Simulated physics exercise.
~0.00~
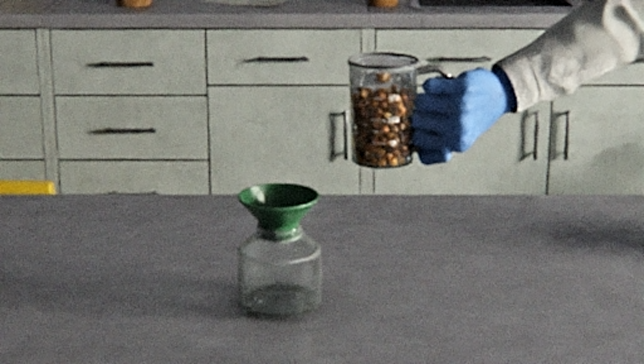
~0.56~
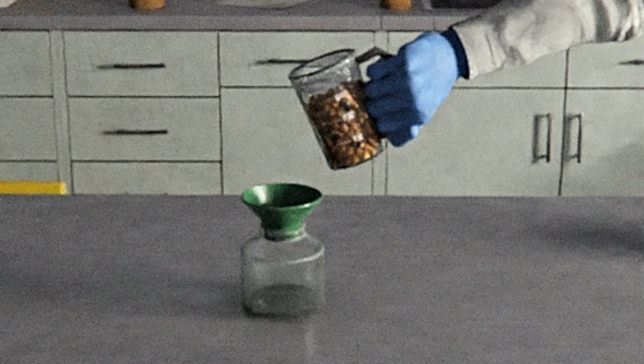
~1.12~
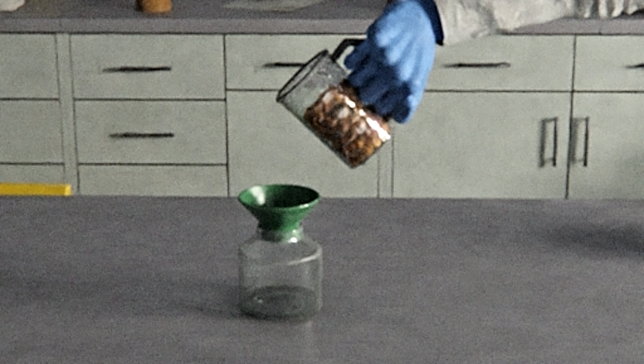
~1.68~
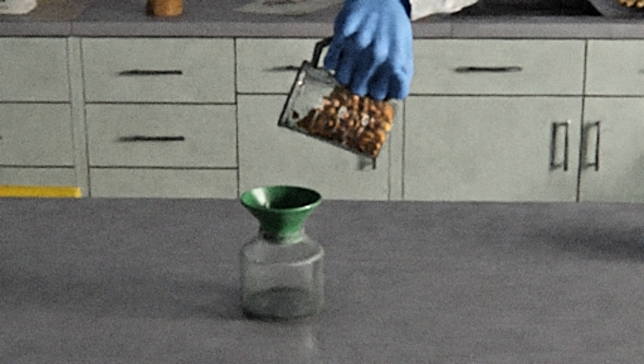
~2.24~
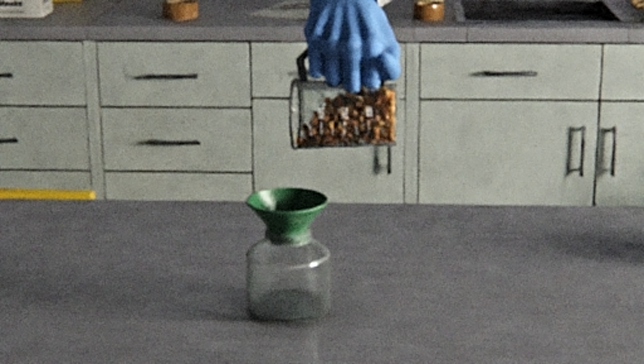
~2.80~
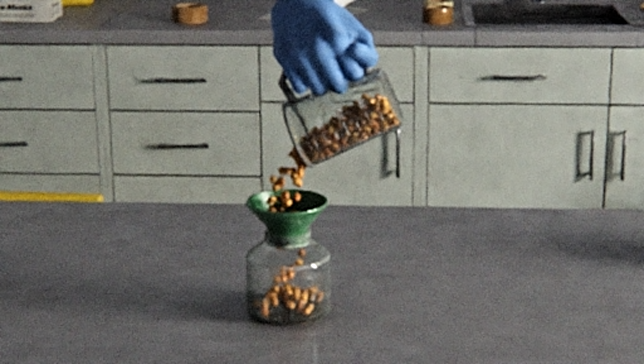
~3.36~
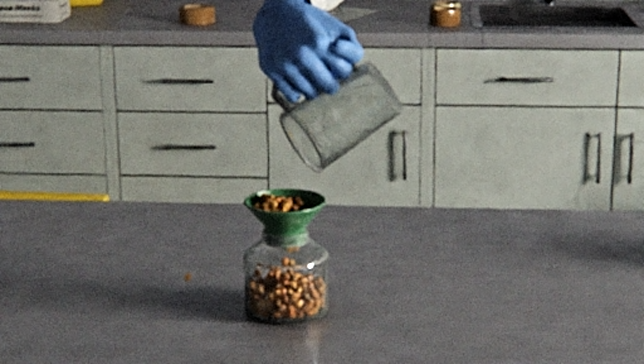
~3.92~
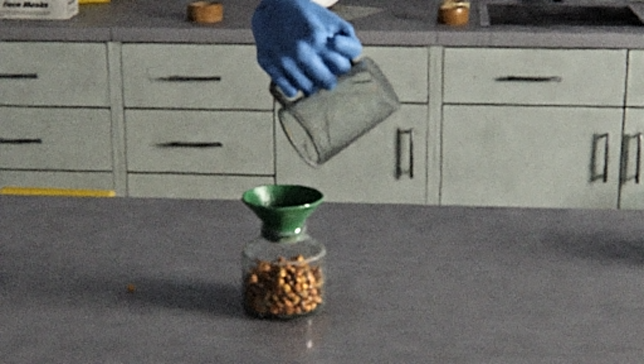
A blue-gloved hand in a pale sleeve holds a clear measuring cup of brown roasted chickpeas above a grey counter, seen from the front with pale green drawers behind. Below stands a clear glass jar with a green funnel in its neck. The hand moves left and tips the cup onto its side, and the view drifts slightly. As the cup tilts further, chickpeas tumble through the funnel, briefly heaping there once the cup is empty. The funnel then drains, leaving nearly all of them in the jar and a stray speck on the counter to the left.
